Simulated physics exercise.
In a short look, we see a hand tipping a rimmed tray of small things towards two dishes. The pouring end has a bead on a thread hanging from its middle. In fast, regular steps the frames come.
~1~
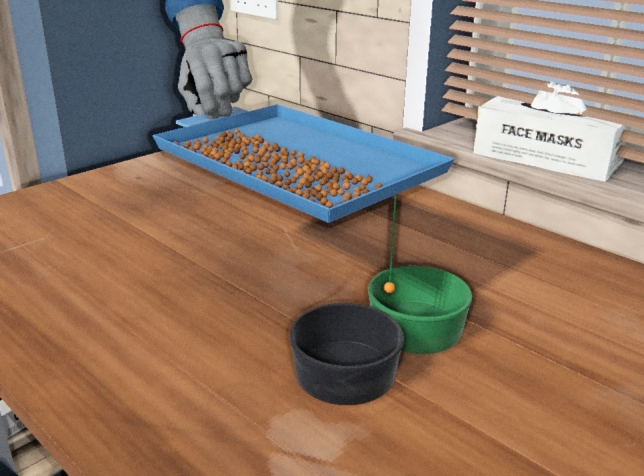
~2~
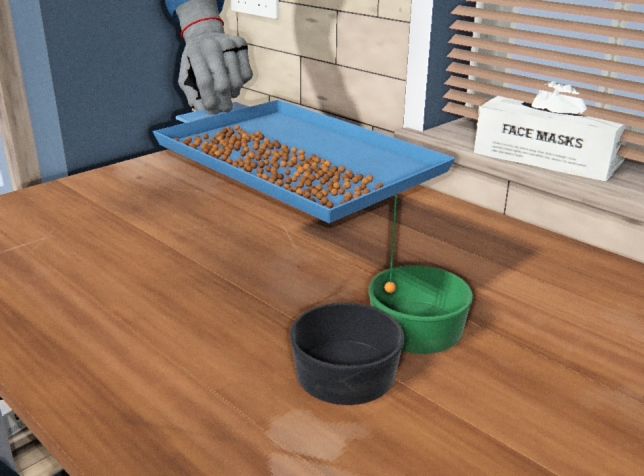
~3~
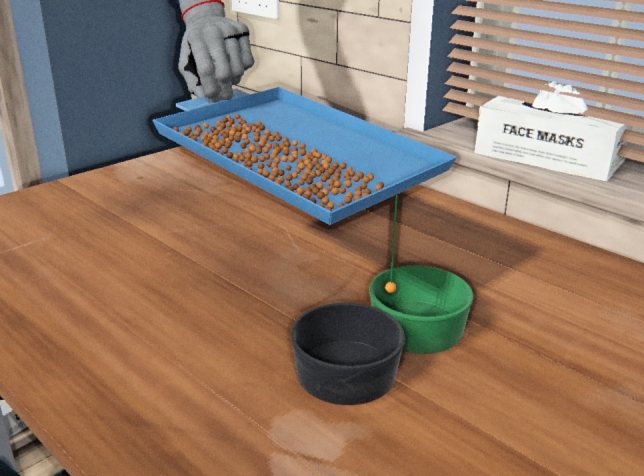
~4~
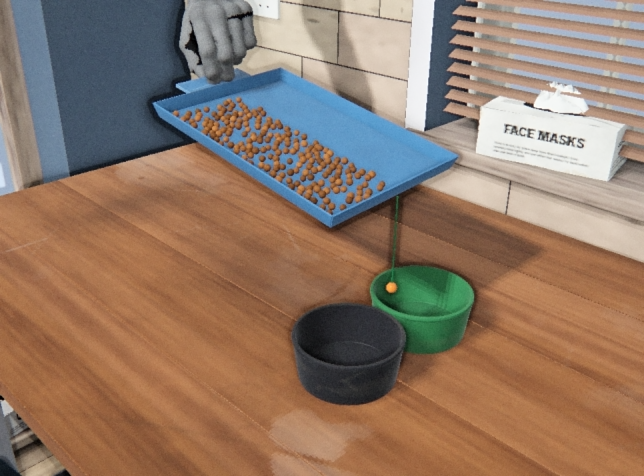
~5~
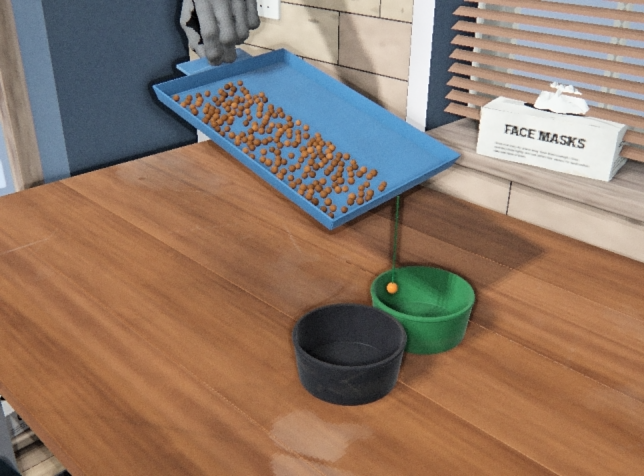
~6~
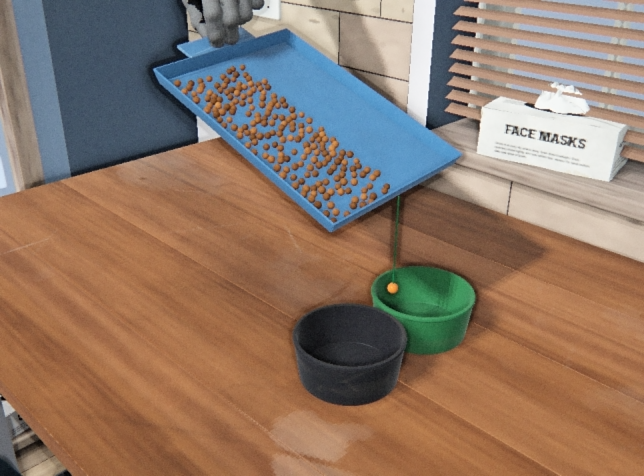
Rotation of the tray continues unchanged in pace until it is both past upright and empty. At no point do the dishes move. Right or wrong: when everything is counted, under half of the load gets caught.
Wrong.
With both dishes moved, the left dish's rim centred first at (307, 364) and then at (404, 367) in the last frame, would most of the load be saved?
First place: Beyond half; second place: Short of half.
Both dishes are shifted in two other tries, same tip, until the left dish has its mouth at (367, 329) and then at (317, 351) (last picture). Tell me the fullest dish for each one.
In the first try it's the leftmost dish, and in the second it's the leftmost dish.
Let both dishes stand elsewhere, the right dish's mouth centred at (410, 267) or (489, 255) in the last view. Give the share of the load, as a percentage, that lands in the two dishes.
Approximately 10 percent, followed by approximately 0 percent.
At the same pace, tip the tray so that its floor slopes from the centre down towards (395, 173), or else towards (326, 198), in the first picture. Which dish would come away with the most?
Tilt 1: Right-side dish. Tilt 2: Left-side dish.
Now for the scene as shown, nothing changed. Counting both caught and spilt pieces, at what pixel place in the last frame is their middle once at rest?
Around (357, 373).
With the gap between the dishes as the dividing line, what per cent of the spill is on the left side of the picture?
Reading: Around 20 %.
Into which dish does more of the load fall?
Looking at the end state, it is the left-side one.
Soon after the last picture, tray tipped steeply; most on the tray; a stray few in the left dish; a small part in the air.
A little later, tray tipped right over; about a quarter on the tray; about half in the left dish; a small part outside both; about a quarter in the air.
Later still, tray tipped past a quarter turn; most in the left dish; about a quarter outside both.
At rest, tray tipped past a quarter turn; most in the left dish; none in the right dish; about a quarter outside both.
